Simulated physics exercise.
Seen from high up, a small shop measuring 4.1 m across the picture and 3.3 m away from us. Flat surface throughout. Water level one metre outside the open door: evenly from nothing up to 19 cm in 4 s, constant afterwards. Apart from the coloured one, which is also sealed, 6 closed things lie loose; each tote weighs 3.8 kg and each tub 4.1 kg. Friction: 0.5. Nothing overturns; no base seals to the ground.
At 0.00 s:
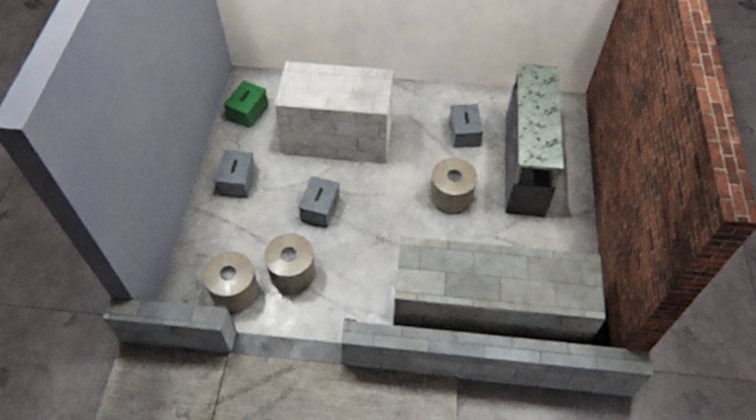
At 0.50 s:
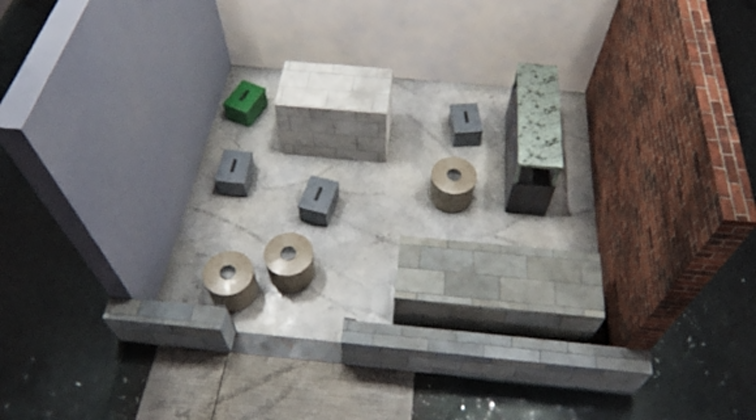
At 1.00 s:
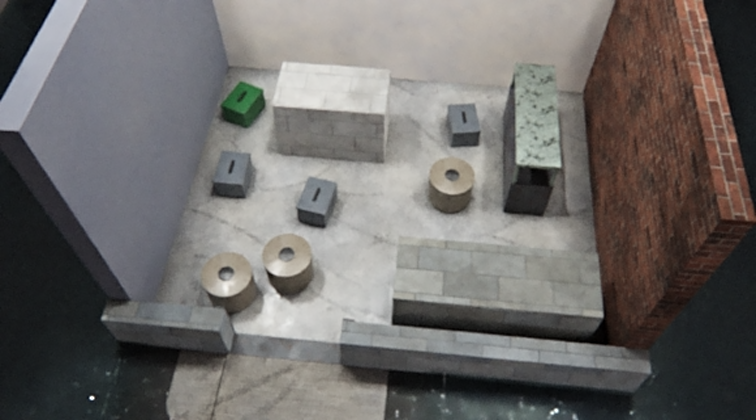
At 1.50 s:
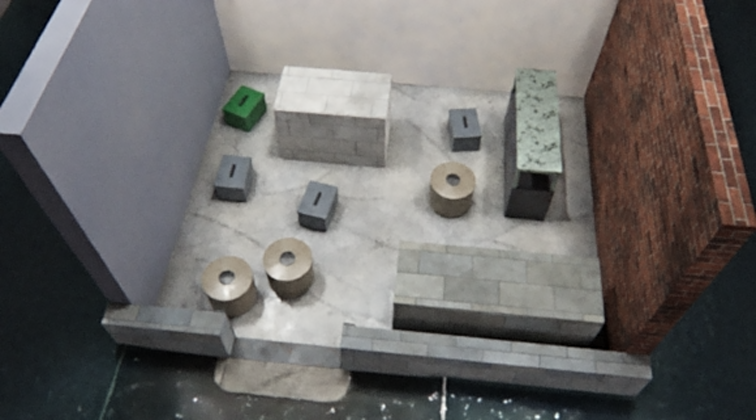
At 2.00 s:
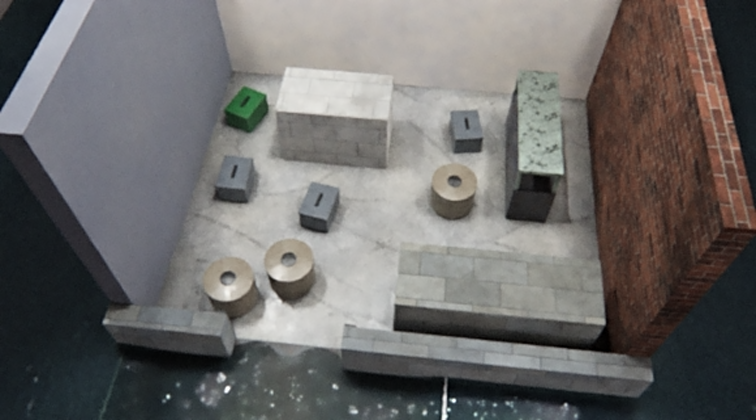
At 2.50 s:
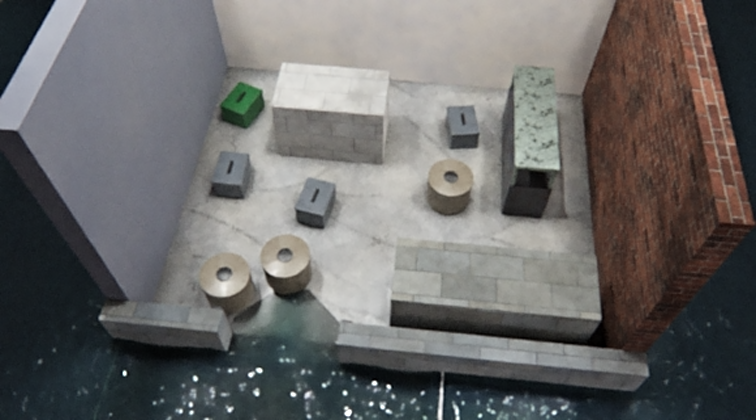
Small walled shop seen from above, dark water spreading over the ground outside and reaching the doorway while the boxes inside stay still.
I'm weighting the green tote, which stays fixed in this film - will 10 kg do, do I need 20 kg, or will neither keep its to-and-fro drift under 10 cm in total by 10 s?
You need 20 kg.
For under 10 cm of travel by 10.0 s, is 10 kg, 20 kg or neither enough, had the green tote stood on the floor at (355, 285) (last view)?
Looking at the loads, only the heavier keeps it.
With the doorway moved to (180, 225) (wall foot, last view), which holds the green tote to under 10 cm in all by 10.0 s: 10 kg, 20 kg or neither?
In that case the smaller load will do.
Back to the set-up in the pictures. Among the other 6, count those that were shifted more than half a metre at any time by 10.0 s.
That makes 6.
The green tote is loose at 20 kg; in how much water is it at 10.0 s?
11 cm, roughly.
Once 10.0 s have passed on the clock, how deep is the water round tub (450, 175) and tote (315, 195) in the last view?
Roughly 5 and 12 cm.
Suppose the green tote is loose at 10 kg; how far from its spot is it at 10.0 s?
140 cm.
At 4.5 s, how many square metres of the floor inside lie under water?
Somewhere about 5.0 m2, give or take.
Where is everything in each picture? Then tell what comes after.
The first picture shows the green tote at (245, 97) rests on the ground; 0.0 m2 under water; 0 of 7 have shifted.
The second picture shows the green tote at (244, 96) rests on the ground; 0.0 m2 under water; 0 of 7 have shifted.
The third picture shows the green tote at (242, 97), on the bottom; 0.0 m2 under water; 0 of 7 have shifted.
The fourth picture shows the green tote at (244, 101), on the bottom; water covers 0.0 m2; 0 of 7 have shifted.
The fifth picture shows the green tote at (245, 102) rests on the ground; 0.0 m2 under water; 0 of 7 have shifted.
The sixth picture shows the green tote at (241, 98) rests on the ground; water covers 0.3 m2; 0 of 7 have shifted.
After 3.5 s the green tote would be 0 cm from its start with 10 kg and 0 cm from its start with 20 kg; 0 cm of water round it then.
After 4.5 s the green tote would be 0 cm from its start with 10 kg and 0 cm from its start with 20 kg; 0 cm of water round it then.
After 7.0 s the green tote would be 48 cm from its start with 10 kg and 0 cm from its start with 20 kg; 6 cm of water round it then.
After 10.0 s the green tote would be 133 cm from its start with 10 kg and 0 cm from its start with 20 kg; 11 cm of water round it then.
